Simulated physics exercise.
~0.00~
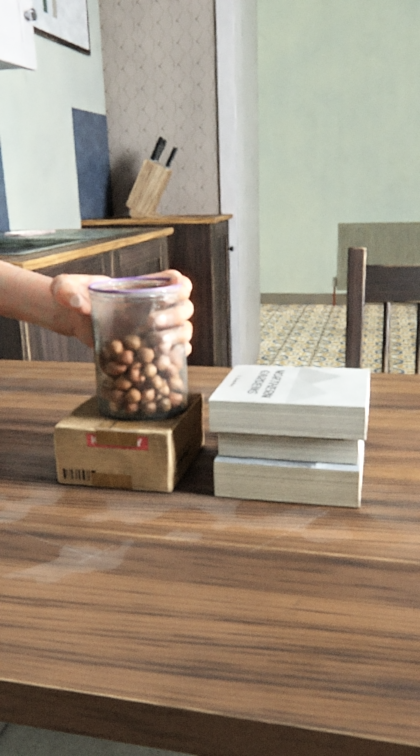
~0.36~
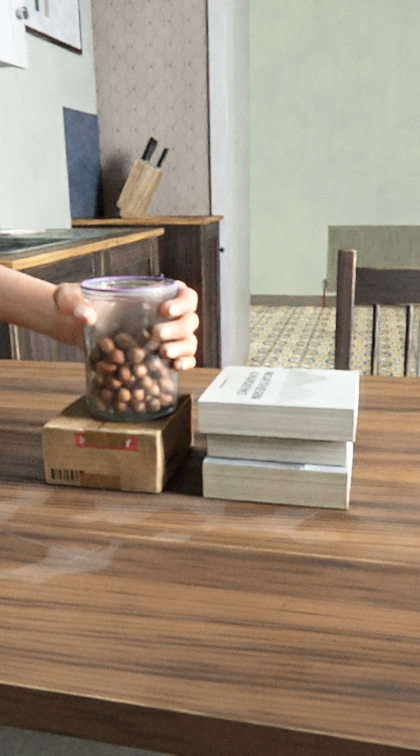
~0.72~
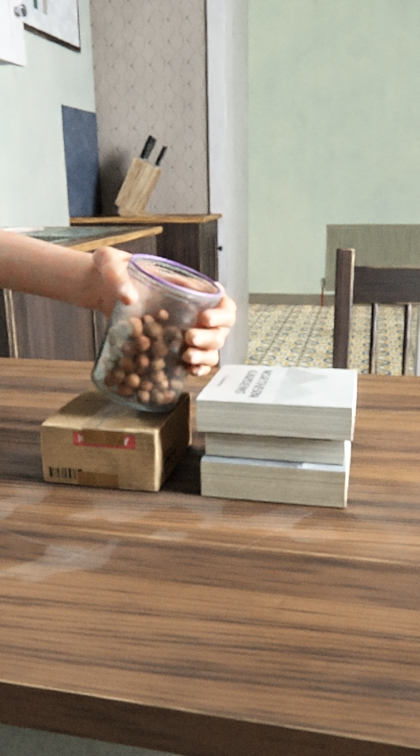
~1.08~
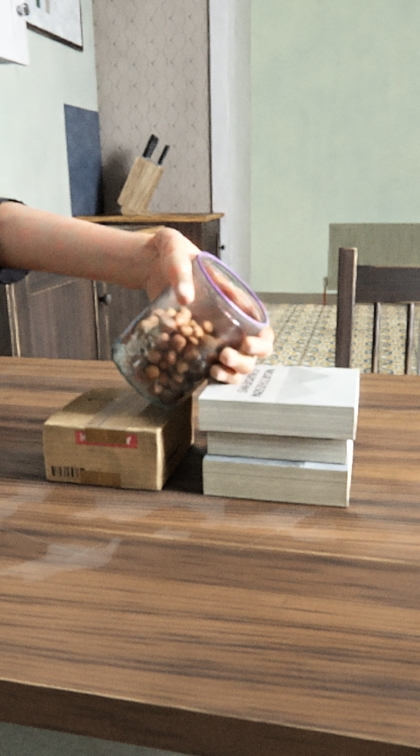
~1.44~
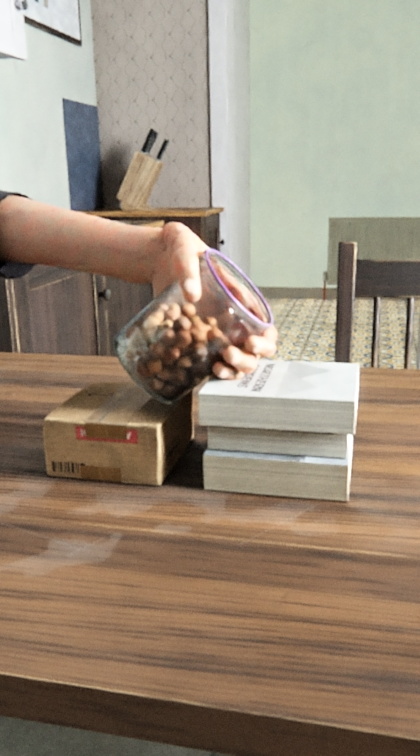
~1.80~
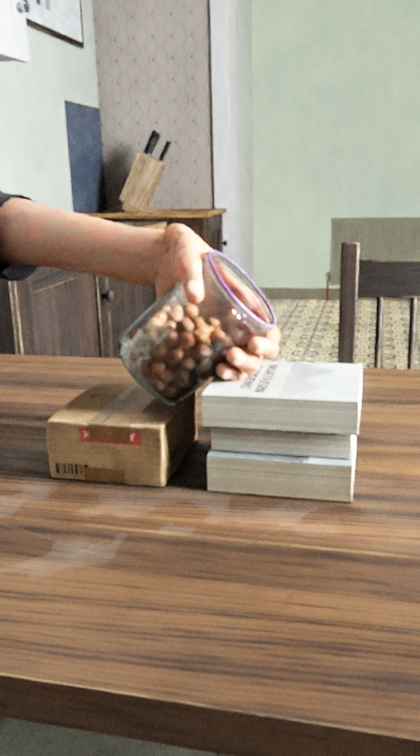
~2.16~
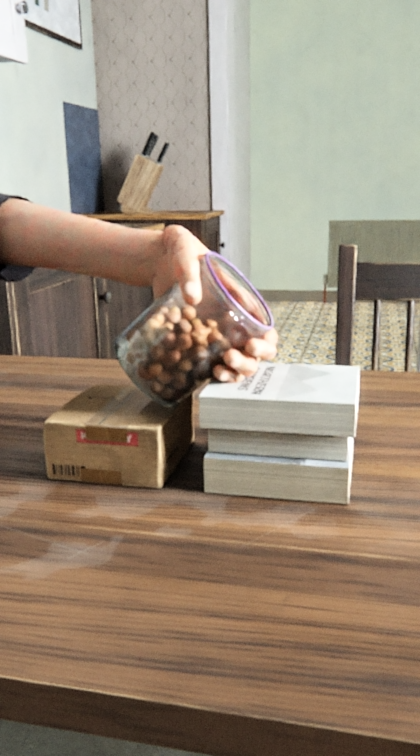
A clear jar with a purple rim, partly filled with round brown nuts, stands upright on a small cardboard box, held by a hand reaching in from the left. The slightly swaying view looks across a brown wooden table, with three pale books stacked right of the box and a knife block and chair behind. The hand lifts the jar a little and tips it to the right. It moves the jar over and lays it leaning against the book stack. There it stays, steeply tilted and still held, with all the nuts inside.
